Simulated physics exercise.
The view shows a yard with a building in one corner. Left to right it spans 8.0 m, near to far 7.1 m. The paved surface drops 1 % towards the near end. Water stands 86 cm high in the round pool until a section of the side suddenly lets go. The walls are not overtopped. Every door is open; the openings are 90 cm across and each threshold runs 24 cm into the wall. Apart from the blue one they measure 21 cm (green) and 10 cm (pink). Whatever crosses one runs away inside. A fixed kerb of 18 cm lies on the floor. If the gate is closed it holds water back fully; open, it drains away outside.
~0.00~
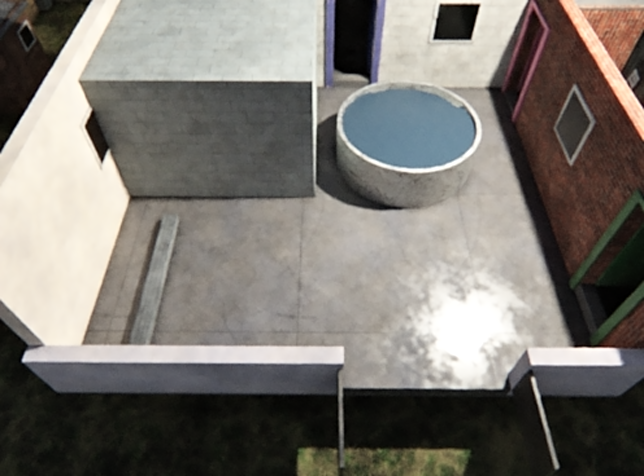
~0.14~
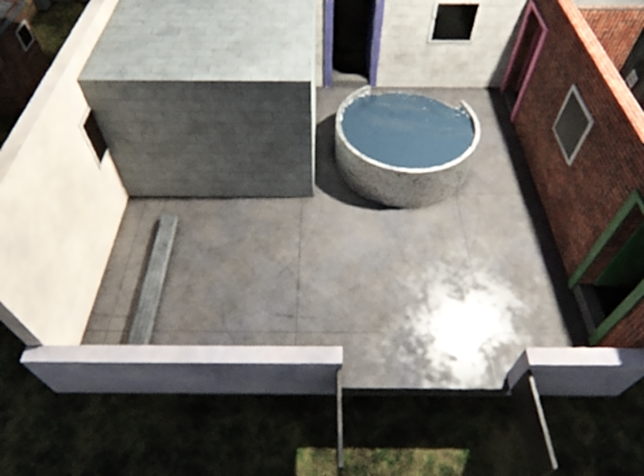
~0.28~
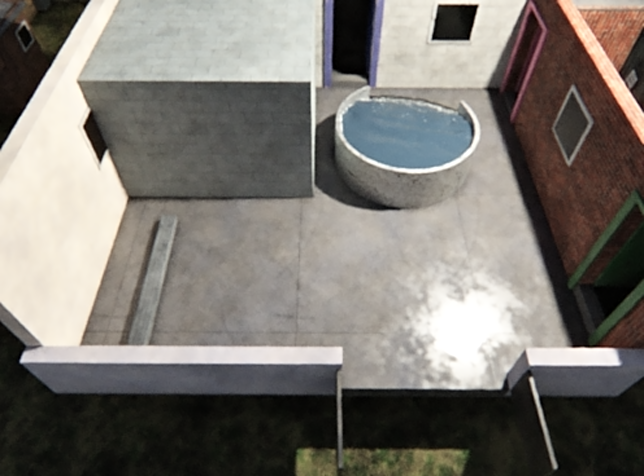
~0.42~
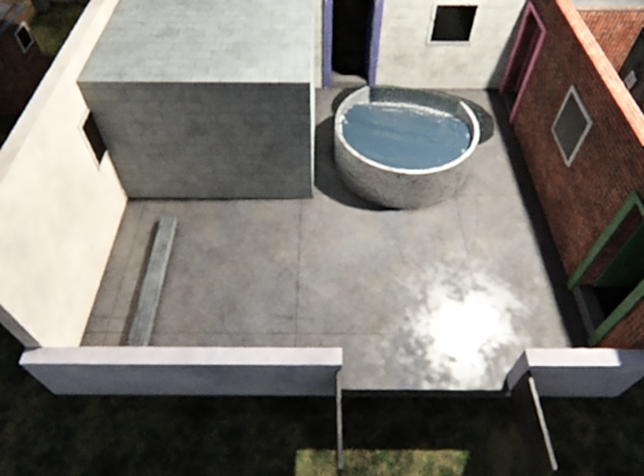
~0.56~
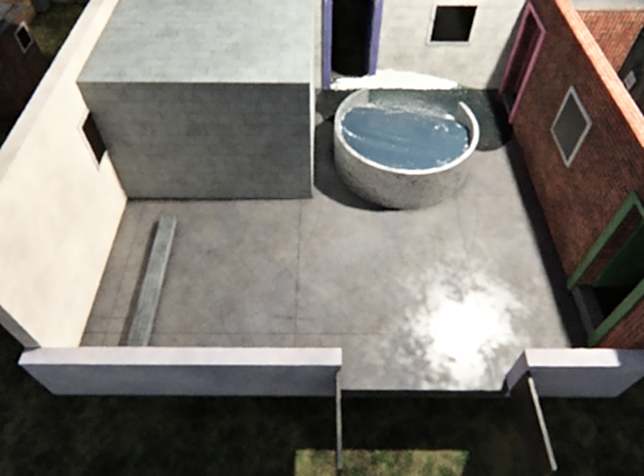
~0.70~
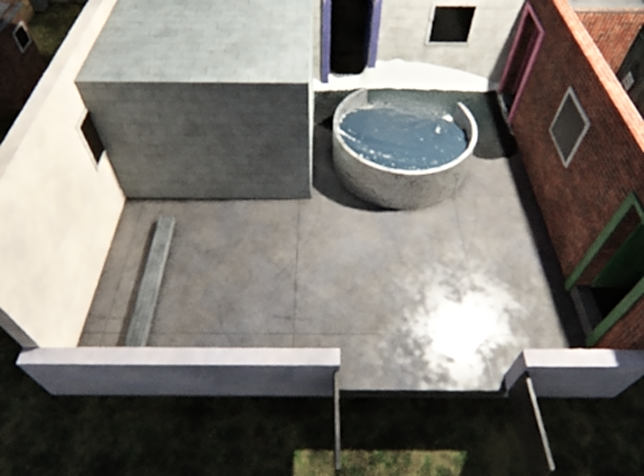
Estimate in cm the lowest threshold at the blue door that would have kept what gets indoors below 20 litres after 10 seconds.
It would have to be roughly 36 cm high.
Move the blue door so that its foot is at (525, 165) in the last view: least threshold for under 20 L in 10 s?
About 10.0 cm.
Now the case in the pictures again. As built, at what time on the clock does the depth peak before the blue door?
Near 2.4 s.
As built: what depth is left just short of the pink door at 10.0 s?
Roughly 10.0 cm deep.
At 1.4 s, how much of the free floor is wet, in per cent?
Near 15 per cent is wet.
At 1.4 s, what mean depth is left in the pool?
Some 49 cm.
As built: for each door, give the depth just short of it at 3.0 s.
In cm: Green 0, pink 36, blue 28.
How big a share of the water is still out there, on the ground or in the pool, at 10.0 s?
Roughly 56 in a hundred.
After 1.4 s water covers 15 % of the floor, deepest (66 cm) near (496, 91); 31 cm at the blue door, 48 litres in over its 17 cm threshold.
After 3.0 s water covers 40 % of the floor, deepest (40 cm) near (314, 90); 28 cm at the blue door, 161 litres in over its 17 cm threshold.
After 10.0 s water covers 80 % of the floor, deepest (12 cm) near (560, 375); 9 cm at the blue door, 227 litres in over its 17 cm threshold.
At the blue door as built, the water arrived by 0.5 s and peaked near 33 cm at 2.4 s.
With a threshold of 32.5 cm, 37 litres would have come in within the 10 s; with 44.5 cm, 2 litres. So under 20 litres takes about 36 cm.
